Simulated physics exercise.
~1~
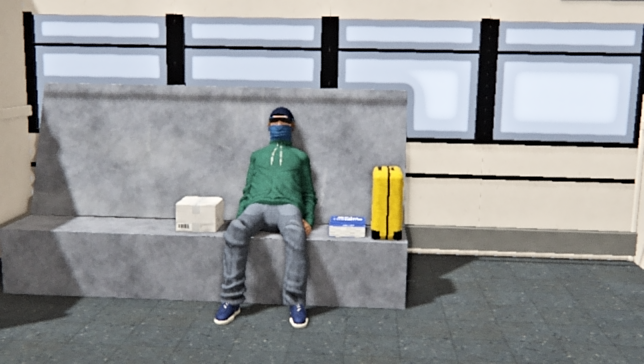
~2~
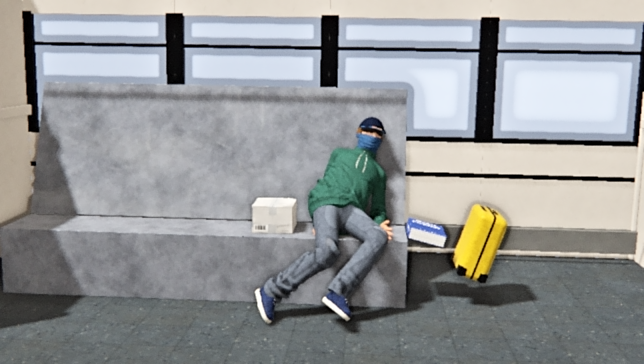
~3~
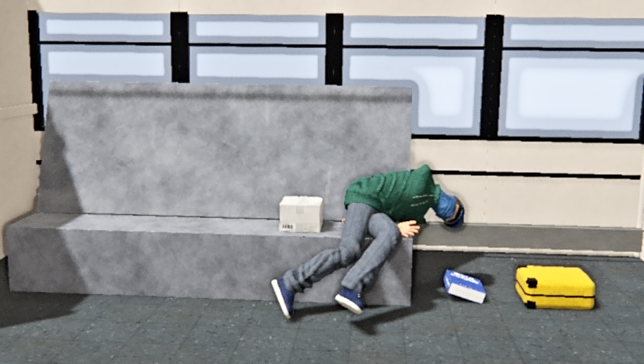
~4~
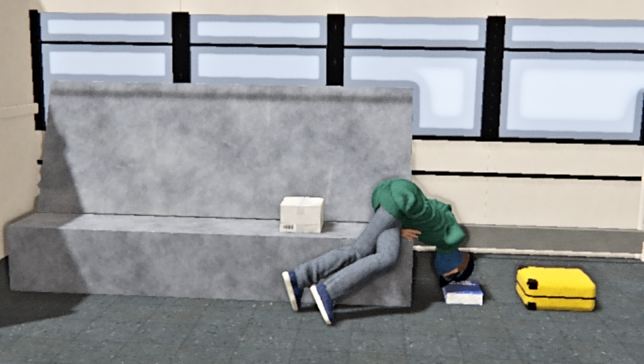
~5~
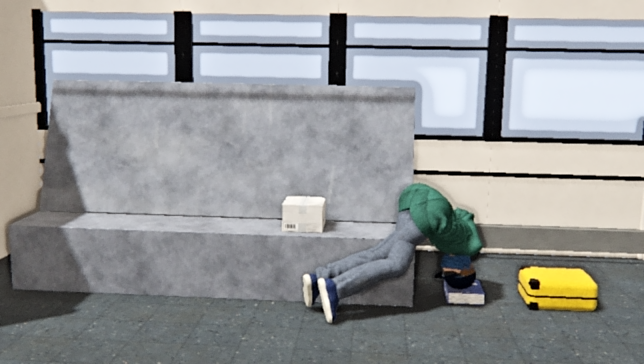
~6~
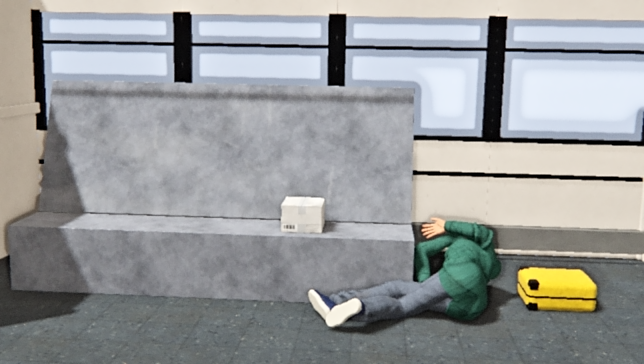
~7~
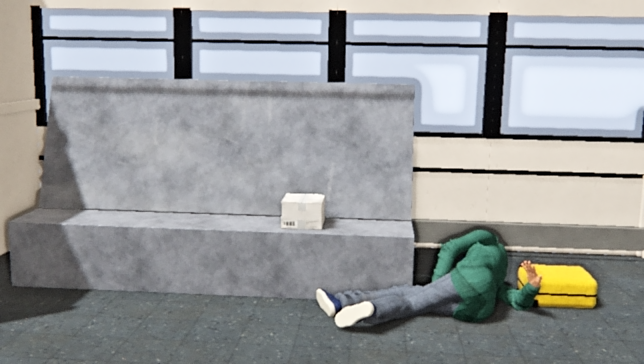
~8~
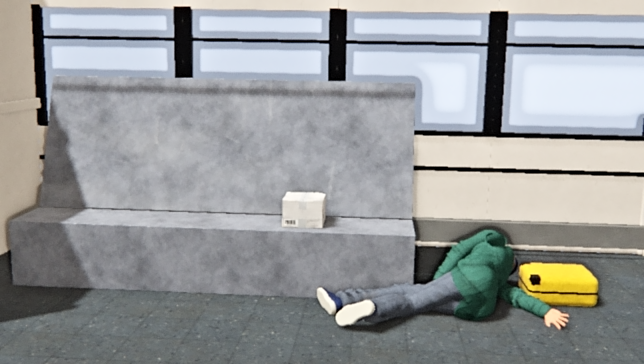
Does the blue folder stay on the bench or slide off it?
The blue folder slides off the right end of the bench and lands on the floor.
